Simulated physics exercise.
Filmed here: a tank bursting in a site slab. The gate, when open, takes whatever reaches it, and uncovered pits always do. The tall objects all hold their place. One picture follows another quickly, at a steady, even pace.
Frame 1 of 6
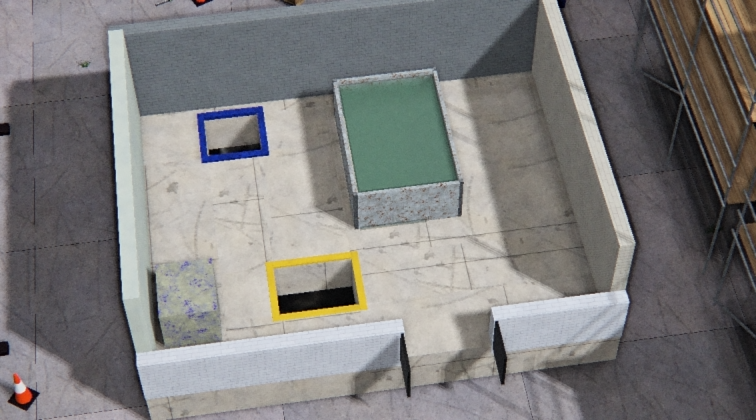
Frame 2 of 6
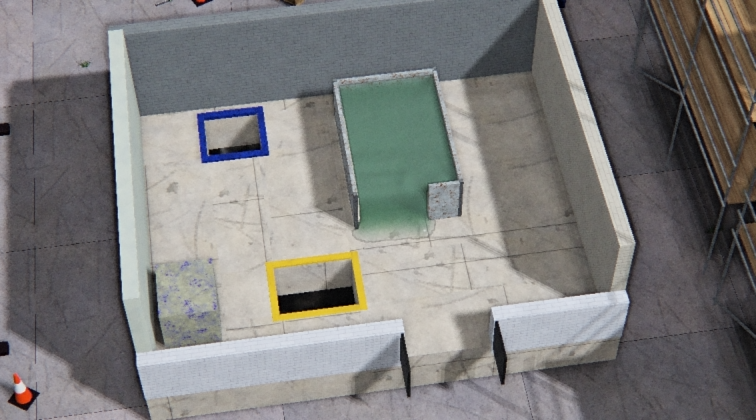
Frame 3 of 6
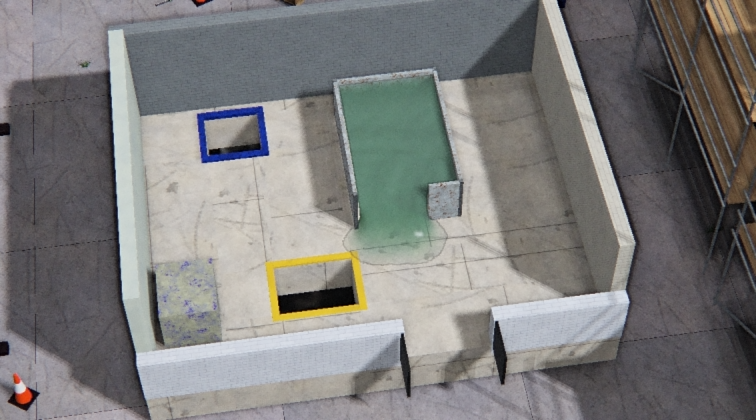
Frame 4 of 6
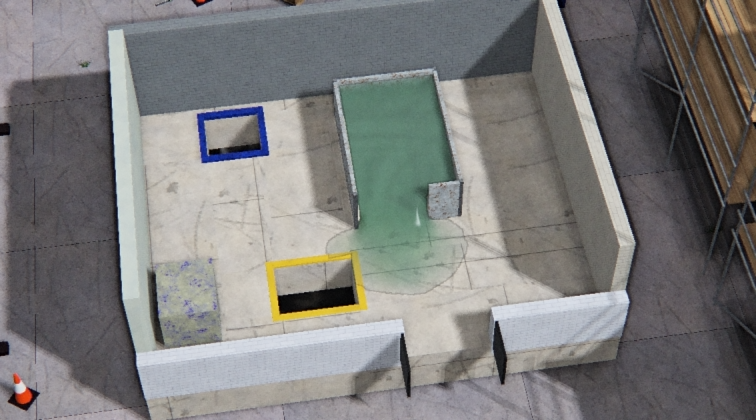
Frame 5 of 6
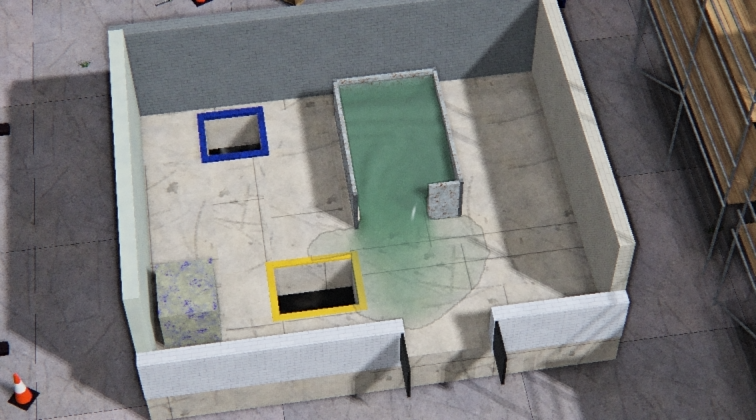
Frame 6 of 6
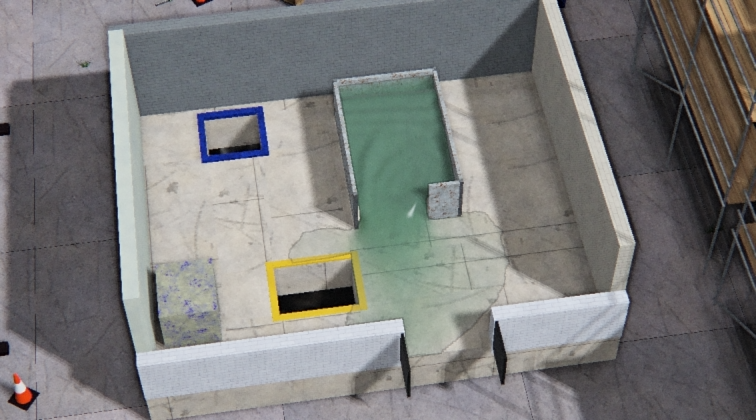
A walled site slab of pale, cracked concrete is seen from high above by a still camera, with a gap in its low white front wall. A grey-rimmed tank of green water stands right of centre, with a blue-edged pit at upper left, a yellow-edged pit below and a speckled block at lower left. The tank's front breaks open and green water pours out, spreading thinly around the yellow-edged pit and into the gap.
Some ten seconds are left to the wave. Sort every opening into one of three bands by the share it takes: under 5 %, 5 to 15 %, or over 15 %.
The gate takes over 15 %; the blue pit takes under 5 %; the yellow pit takes over 15 %.
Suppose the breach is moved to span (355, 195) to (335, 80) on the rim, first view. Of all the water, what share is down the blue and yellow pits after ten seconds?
Result - blue: 40 %; yellow: 25 %.
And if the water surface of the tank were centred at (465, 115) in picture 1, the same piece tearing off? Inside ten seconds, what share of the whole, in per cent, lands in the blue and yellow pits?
The blue pit gets roughly 0 per cent and the yellow pit roughly 10 per cent.
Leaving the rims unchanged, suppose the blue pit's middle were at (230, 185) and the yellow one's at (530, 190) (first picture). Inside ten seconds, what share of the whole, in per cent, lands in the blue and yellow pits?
Blue: 6 %; yellow: 6 %.
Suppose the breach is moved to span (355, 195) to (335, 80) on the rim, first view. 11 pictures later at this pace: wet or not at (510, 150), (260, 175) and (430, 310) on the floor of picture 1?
Result, in sequence: Untouched by the flood; inundated; untouched by the flood.
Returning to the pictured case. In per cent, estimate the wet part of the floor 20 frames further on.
Estimated share: About 45 %.
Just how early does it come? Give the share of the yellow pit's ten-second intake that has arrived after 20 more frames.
Near 60 in a hundred.
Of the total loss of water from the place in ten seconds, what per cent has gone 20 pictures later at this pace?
Near 60 in a hundred.
A moment on, water covers 25 % of the floor; the gate 5 %, the blue pit 0 %, the yellow pit 5 %.
Next, water covers 30 % of the floor; the gate 12 %, the blue pit 0 %, the yellow pit 10 %.
Then, water covers 45 % of the floor; the gate 22 %, the blue pit 0 %, the yellow pit 15 %.
Later, water covers 75 % of the floor; the gate 31 %, the blue pit 0 %, the yellow pit 21 %.
In the end, water covers 90 % of the floor; the gate 37 %, the blue pit 0 %, the yellow pit 25 %.
